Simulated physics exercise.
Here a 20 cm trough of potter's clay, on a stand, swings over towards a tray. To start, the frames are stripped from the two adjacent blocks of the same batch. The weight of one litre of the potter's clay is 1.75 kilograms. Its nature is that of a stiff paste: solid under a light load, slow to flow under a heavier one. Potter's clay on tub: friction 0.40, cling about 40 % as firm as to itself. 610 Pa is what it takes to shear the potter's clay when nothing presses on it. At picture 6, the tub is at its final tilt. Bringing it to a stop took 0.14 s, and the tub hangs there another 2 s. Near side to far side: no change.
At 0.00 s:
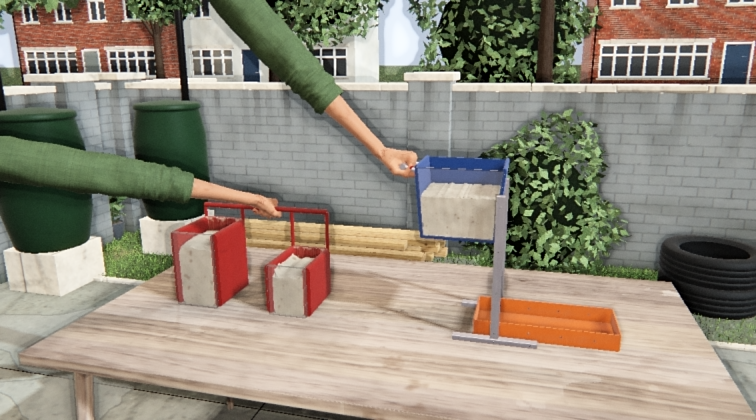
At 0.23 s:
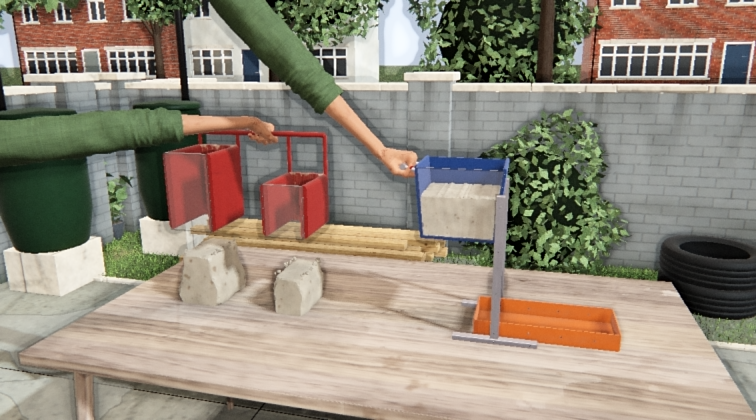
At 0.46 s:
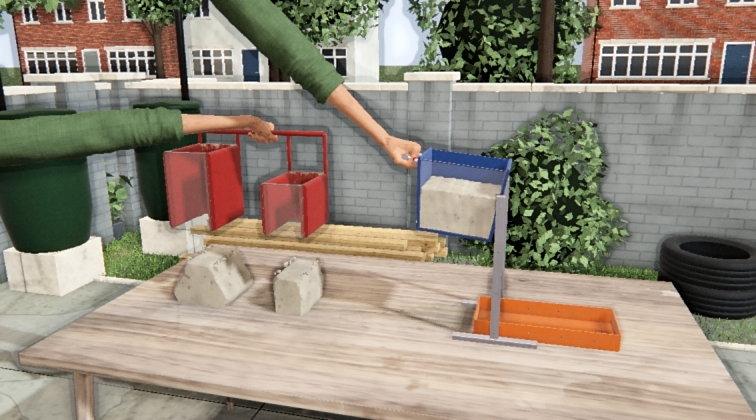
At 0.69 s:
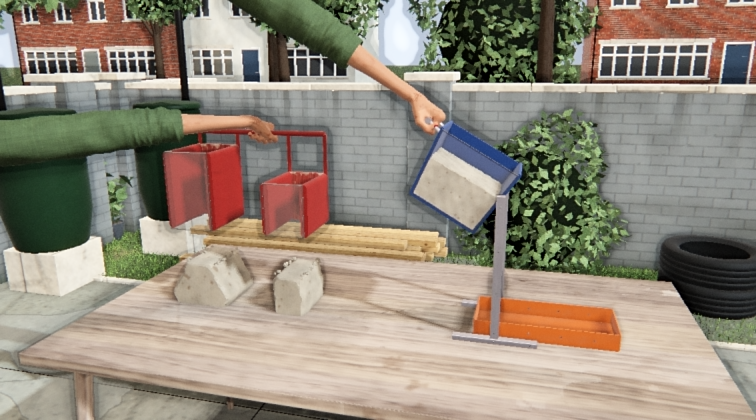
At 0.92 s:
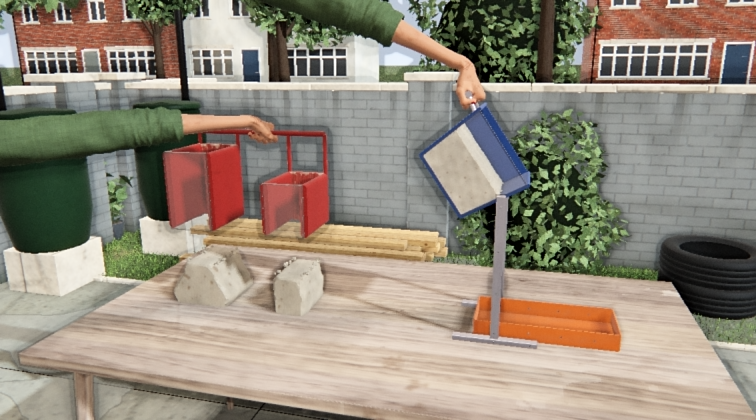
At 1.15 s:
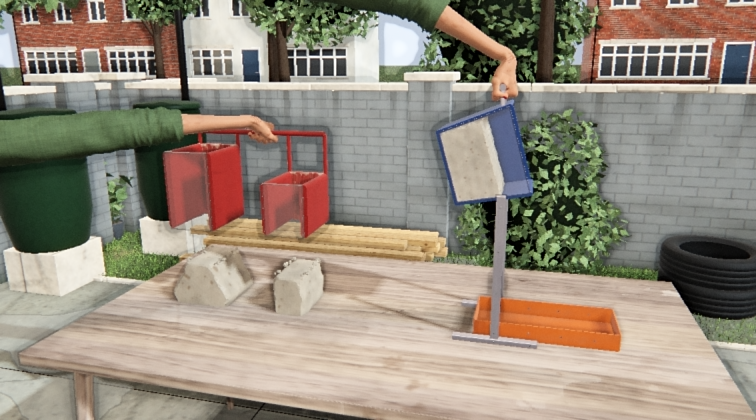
Two red open boxes were lifted by hand off two clay blocks, and the left block sagged and spread a little; then another hand swung a blue tub of clay steeply up toward an orange tray.
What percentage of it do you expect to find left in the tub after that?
About 100 percent is left in the tub.
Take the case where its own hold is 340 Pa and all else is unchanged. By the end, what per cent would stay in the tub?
I'd guess around 100 in a hundred.
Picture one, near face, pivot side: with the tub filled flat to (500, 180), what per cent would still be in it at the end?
100 %.
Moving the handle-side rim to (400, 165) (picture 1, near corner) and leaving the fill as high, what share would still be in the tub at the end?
Roughly 100 %.
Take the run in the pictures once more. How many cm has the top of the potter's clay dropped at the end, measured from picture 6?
About 1 cm.
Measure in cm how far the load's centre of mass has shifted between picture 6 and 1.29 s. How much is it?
The distance comes to some 0 cm.
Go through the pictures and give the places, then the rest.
The first frame shows handle-side rim at (418, 167), tilt 0 degrees; crest of the potter's clay at (471, 198); block heights 21 cm, 13 cm (left to right).
The second frame shows handle-side rim at (418, 167), tilt 0 degrees; crest of the potter's clay at (471, 198); block heights 18 cm, 13 cm (left to right).
The third frame shows handle-side rim at (421, 159), tilt 6 degrees; crest of the potter's clay at (425, 188); block heights 15 cm, 13 cm (left to right).
The fourth frame shows handle-side rim at (444, 130), tilt 30 degrees; crest of the potter's clay at (434, 158); block heights 15 cm, 13 cm (left to right).
The fifth frame shows handle-side rim at (481, 111), tilt 56 degrees; crest of the potter's clay at (456, 132); block heights 15 cm, 13 cm (left to right).
The sixth frame shows handle-side rim at (511, 108), tilt 74 degrees; crest of the potter's clay at (481, 122); block heights 15 cm, 13 cm (left to right).
After 1.29 s, the tub is at 74 degrees and holds 100 %.
After 1.46 s, the tub is at 74 degrees and holds 100 %.
After 1.63 s, the tub is at 74 degrees and holds 100 %.
After 1.80 s, the tub is at 74 degrees and holds 100 %.
After 3.15 s, the tub is at 74 degrees and holds 100 %.
